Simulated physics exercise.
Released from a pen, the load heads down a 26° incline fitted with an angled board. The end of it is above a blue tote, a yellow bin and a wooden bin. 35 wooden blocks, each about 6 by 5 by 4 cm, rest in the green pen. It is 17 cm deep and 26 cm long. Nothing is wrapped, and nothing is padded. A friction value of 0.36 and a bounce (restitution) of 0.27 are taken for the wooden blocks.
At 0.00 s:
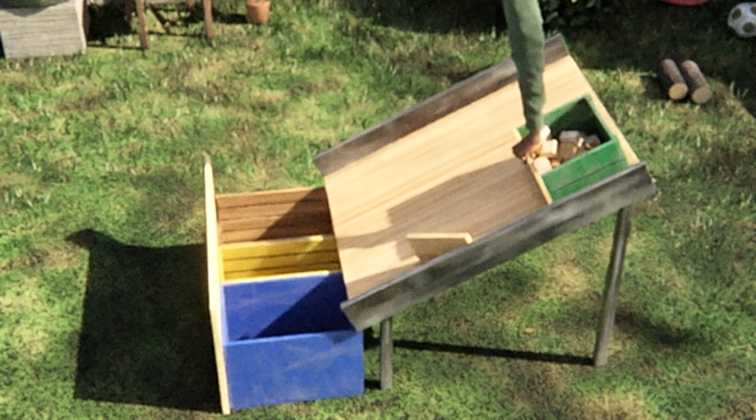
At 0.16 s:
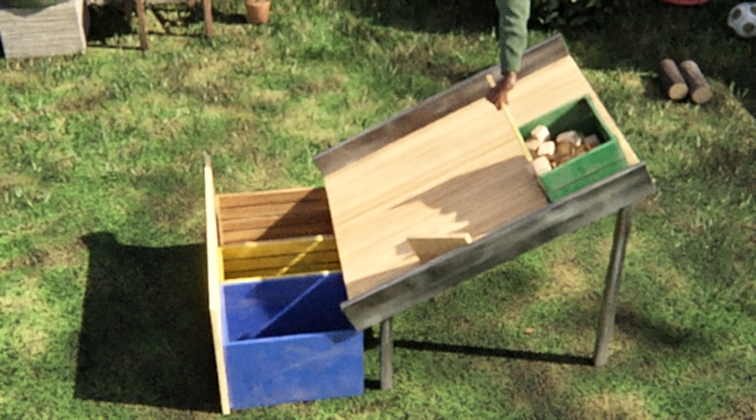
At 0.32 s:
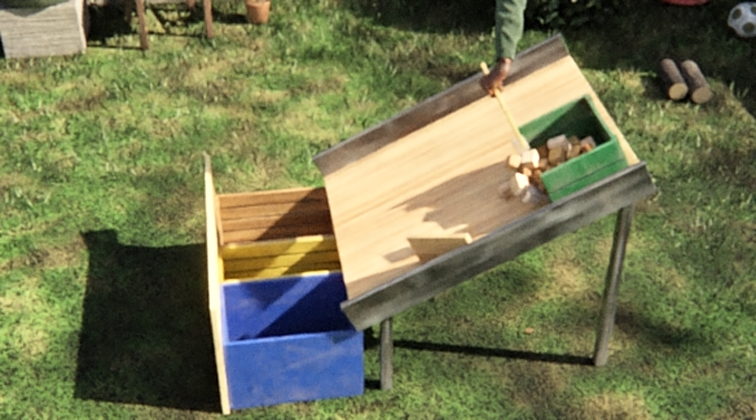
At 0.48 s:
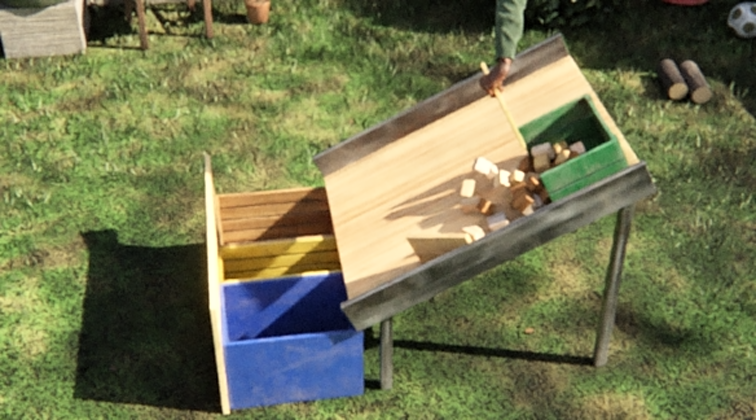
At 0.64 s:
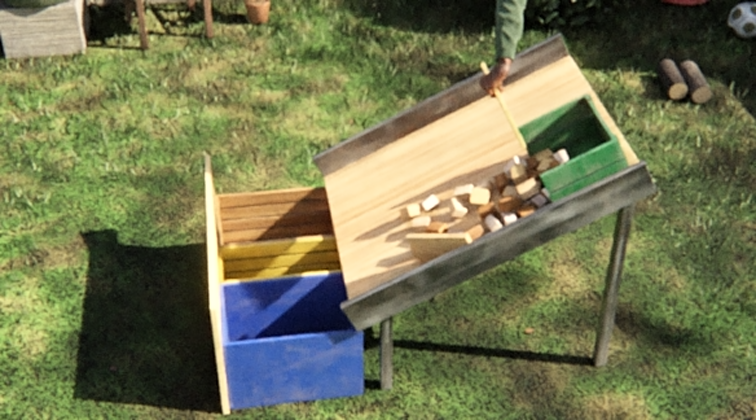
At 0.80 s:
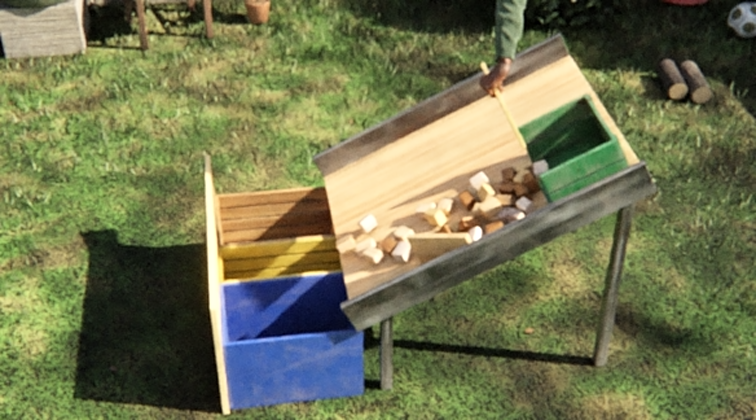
A hand reaching down from the top lifts a thin slat at the green pen, and small wooden blocks slide out and tumble leftward down the sloping board, spreading around a small angled piece near its lower edge. The ramp stands on a sunny lawn, seen from above by a still camera. Blue, yellow and brown wooden bins sit empty at its lower left end.
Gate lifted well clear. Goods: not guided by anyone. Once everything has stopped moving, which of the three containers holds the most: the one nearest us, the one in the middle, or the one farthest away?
The one nearest us holds the most.
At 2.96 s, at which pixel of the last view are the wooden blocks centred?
Somewhere around (262, 345) in pixels.
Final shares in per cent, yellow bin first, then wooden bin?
First place roughly 40 per cent, second place roughly 0 per cent.
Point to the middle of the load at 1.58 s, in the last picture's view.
Load centre: About (296, 295).
After 1.15 s, 4 in the blue tote, 4 in the yellow bin, 25 on the slope and 2 in the air.
After 1.58 s, 12 in the blue tote, 11 in the yellow bin, 8 on the slope and 4 in the air.
After 2.18 s, 17 in the blue tote, 14 in the yellow bin, 2 on the slope and 2 in the air.
Outcome (at 2.96 s), 21 in the blue tote and 14 in the yellow bin.
